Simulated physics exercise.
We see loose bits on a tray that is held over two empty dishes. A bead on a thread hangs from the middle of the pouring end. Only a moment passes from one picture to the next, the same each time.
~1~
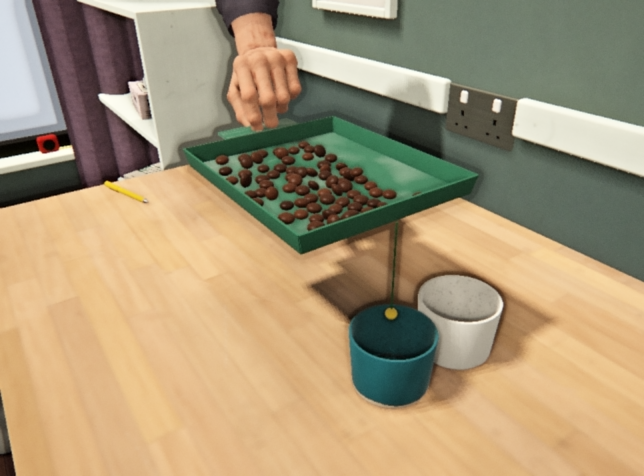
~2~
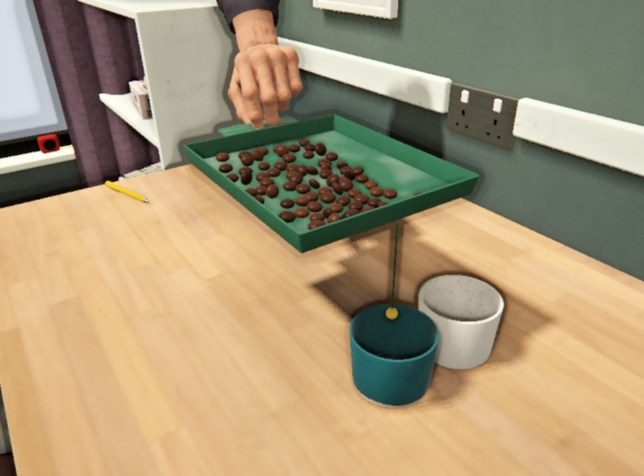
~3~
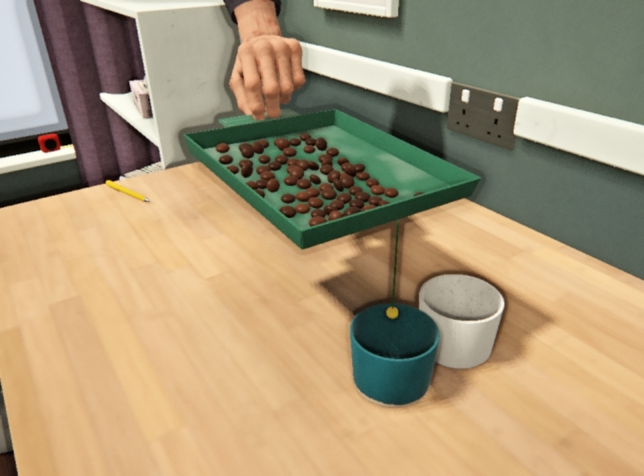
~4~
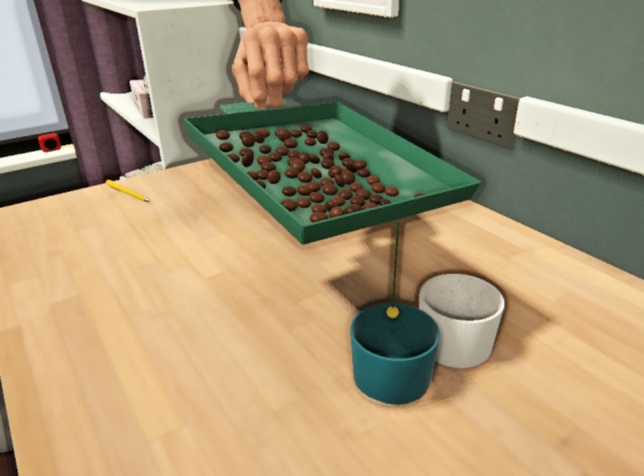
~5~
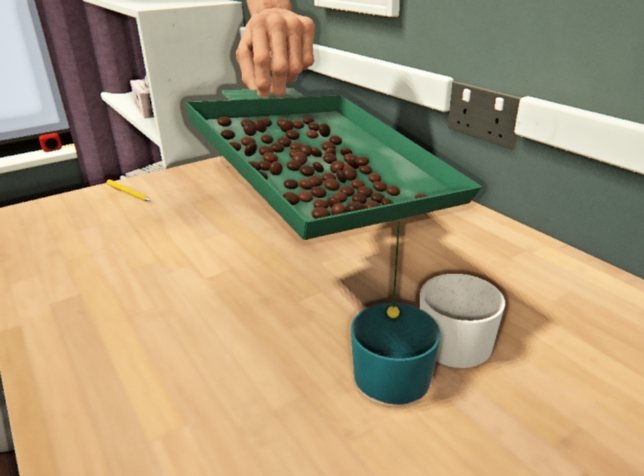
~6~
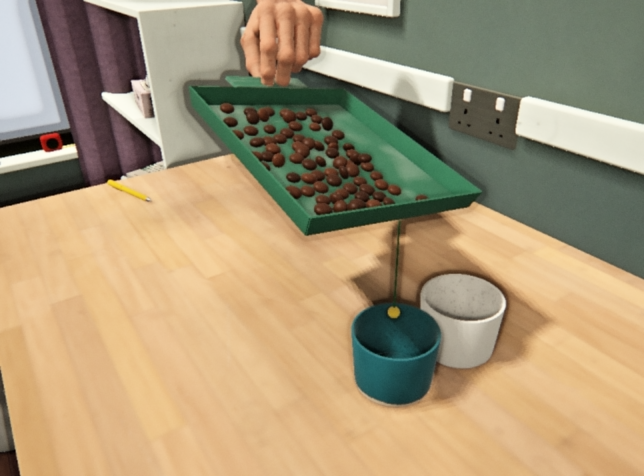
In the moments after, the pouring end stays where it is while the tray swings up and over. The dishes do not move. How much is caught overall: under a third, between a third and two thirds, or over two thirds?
The two hold more than two thirds of the load.
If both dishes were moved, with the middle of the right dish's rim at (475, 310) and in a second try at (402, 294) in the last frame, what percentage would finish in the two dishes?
In turn 50 and 20 in a hundred.
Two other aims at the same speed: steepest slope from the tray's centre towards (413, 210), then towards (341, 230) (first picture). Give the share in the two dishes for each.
First some 40, then 0 per cent.
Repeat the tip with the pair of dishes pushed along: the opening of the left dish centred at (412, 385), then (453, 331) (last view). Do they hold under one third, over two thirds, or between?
At the first place under a third, at the second under a third.
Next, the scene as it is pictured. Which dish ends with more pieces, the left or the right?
The winner is the right dish.
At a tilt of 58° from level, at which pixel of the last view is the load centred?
Around (417, 181).
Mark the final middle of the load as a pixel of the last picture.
Around (453, 332).
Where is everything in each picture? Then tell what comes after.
The first frame shows corners of the pouring end near (300, 232) and (472, 174), level; middle of the load near (314, 186), flat chocolate drops; left dish near (421, 377); right dish near (488, 339); bead on its thread near (391, 314).
The second frame shows corners of the pouring end near (301, 231) and (473, 175), level; middle of the load near (314, 184).
The third frame shows corners of the pouring end near (303, 227) and (474, 177), tipped barely, lowest at the right corner; middle of the load near (315, 180).
The fourth frame shows corners of the pouring end near (305, 223) and (475, 181), tipped a little, lowest at the right corner; middle of the load near (316, 173).
The fifth frame shows corners of the pouring end near (308, 218) and (476, 185), tipped a little, lowest at the right corner; middle of the load near (318, 167).
The sixth frame shows corners of the pouring end near (312, 214) and (477, 190), tipped clearly, lowest at the right corner; middle of the load near (321, 162); left dish near (424, 376); right dish near (491, 338).
Shortly afterwards, tray tipped steeply; the whole lot on the tray.
Next, tray tipped right over; near half on the tray; near a third in the right dish; near a quarter in the air.
Some moments later, tray tipped past a quarter turn; the bulk in the right dish; a little outside both; only a few in the air.
In the end, tray tipped past a quarter turn; none at all in the left dish; the bulk in the right dish; a little outside both.
